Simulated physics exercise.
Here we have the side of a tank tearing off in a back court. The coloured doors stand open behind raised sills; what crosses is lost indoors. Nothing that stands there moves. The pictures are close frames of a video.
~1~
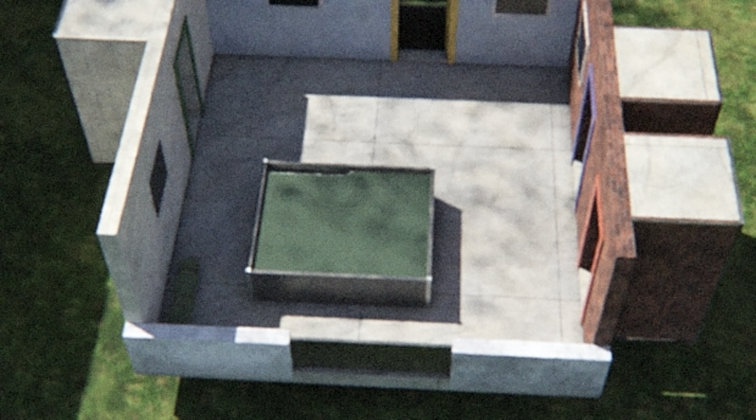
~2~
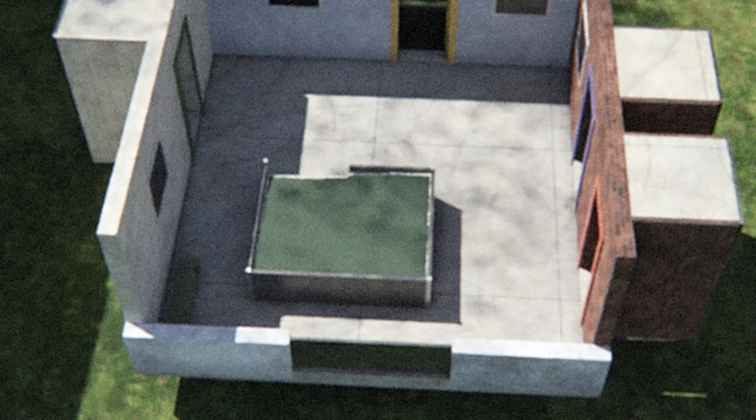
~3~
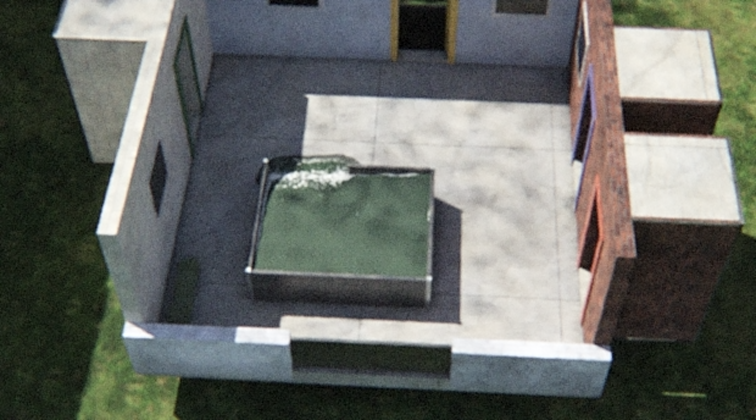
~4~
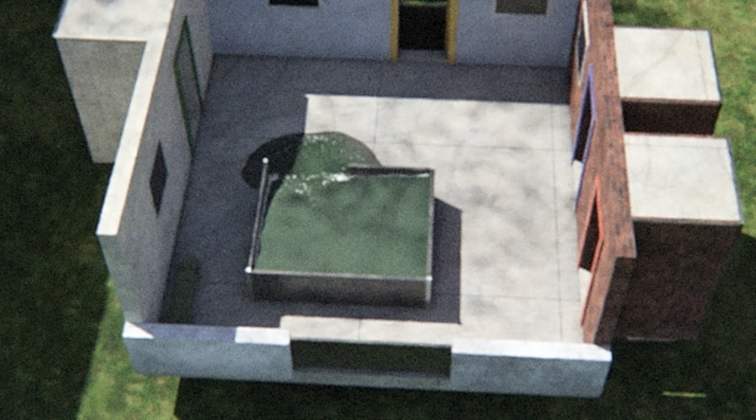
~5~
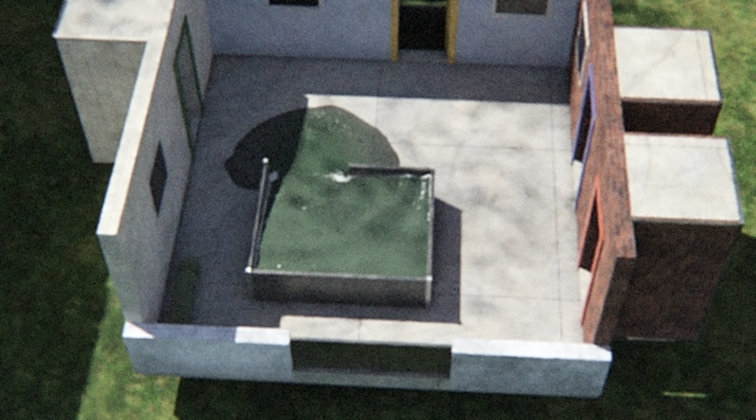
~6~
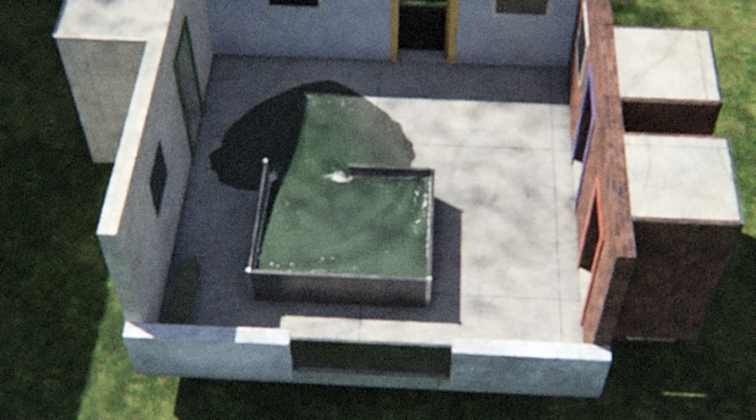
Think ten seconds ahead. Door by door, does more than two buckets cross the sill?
One by one: The green door floods; the red door holds within the limit; the blue door holds within the limit; the yellow door floods.
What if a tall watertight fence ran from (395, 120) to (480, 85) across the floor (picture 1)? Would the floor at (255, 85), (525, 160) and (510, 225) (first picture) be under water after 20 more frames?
In turn: Flooded, clear, dry.
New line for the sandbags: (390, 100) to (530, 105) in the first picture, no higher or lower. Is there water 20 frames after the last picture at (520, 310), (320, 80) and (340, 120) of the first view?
As listed: Free of water, awash, covered.
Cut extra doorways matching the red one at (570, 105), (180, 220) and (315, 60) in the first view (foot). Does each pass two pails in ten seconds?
In that order: Passes that mark, stays under, passes that mark.
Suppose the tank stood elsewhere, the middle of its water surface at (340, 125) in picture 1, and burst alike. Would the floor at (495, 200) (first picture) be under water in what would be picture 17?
Answer: No water.
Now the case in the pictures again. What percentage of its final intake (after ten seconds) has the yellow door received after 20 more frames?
Roughly 40 per cent.
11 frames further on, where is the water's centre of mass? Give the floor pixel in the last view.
Around (325, 188).
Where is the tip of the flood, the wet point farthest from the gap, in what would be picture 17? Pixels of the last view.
Roughly at (494, 67).
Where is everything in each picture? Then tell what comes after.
In the first frame, still water in the water tank at (344, 221).
In the second frame, the front is at a hidden place, out from the gap on the water tank's far side.
In the third frame, the front is at (350, 161), out from the gap on the water tank's far side.
In the fourth frame, the front is at (342, 137), out from the gap on the water tank's far side.
In the fifth frame, water pours out on the water tank's far side and has run to (335, 110).
In the sixth frame, water pours out on the water tank's far side and has run to (331, 85).
A moment on, water covers 30 % of the floor; the green door wet at the sill, nothing in, the red door not reached, the blue door not reached, the yellow door not reached.
Next, water covers 35 % of the floor; the green door under two buckets in, the red door not reached, the blue door not reached, the yellow door under two buckets in.
Then, water covers 40 % of the floor; the green door over two buckets in, the red door not reached, the blue door not reached, the yellow door over two buckets in.
Later, water covers 75 % of the floor; the green door far over two buckets in, the red door wet at the sill, nothing in, the blue door wet at the sill, nothing in, the yellow door far over two buckets in.
In the end, water covers 95 % of the floor; the green door far over two buckets in, the red door wet at the sill, nothing in, the blue door wet at the sill, nothing in, the yellow door far over two buckets in.
